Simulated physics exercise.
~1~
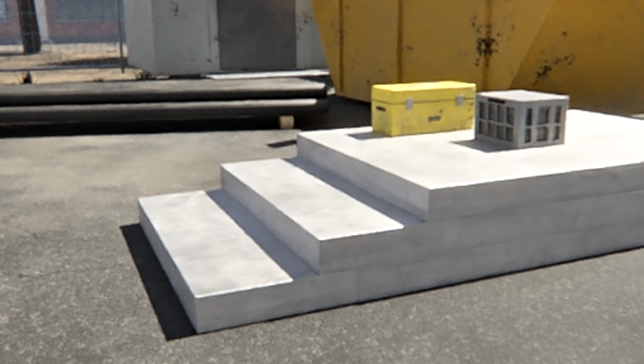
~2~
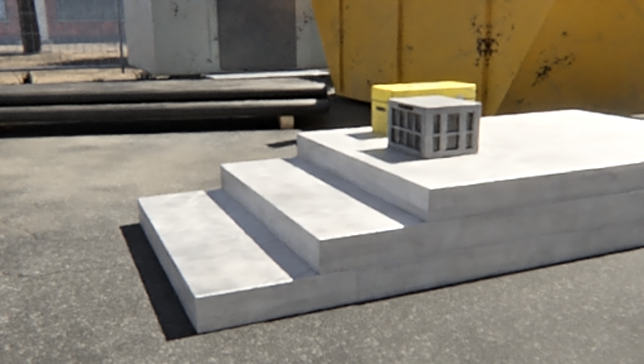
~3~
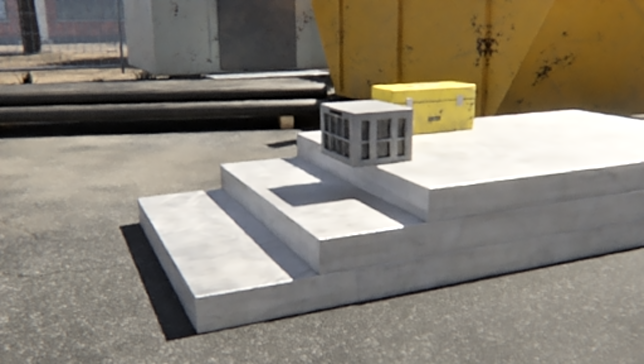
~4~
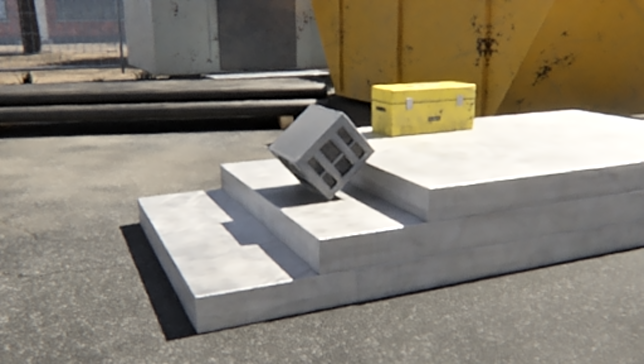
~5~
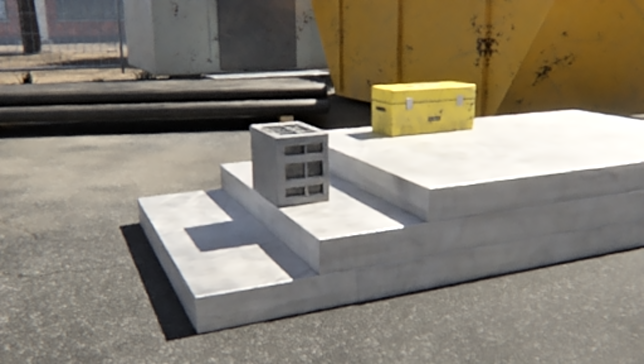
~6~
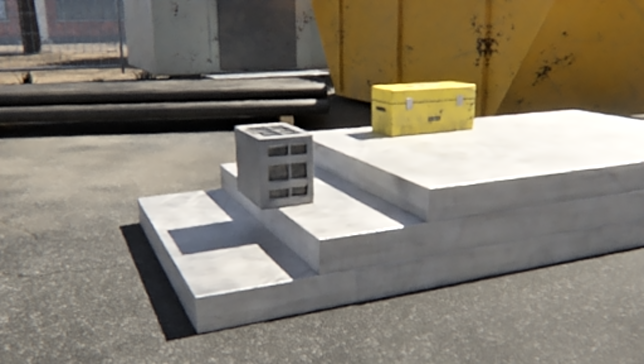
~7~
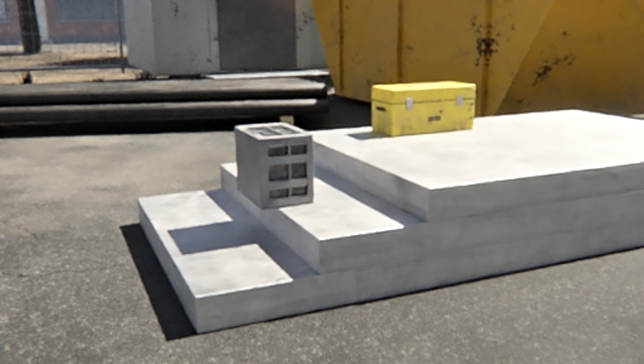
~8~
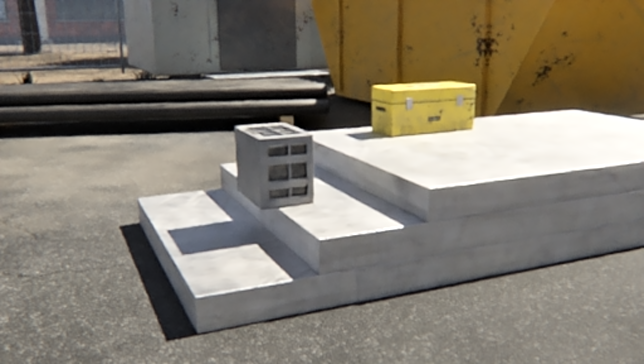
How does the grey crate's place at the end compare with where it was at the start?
At the start the grey crate sits on the top landing, to the right of the yellow toolbox. By the end it is well to the left of the toolbox and lower down, resting on the step just below the landing.
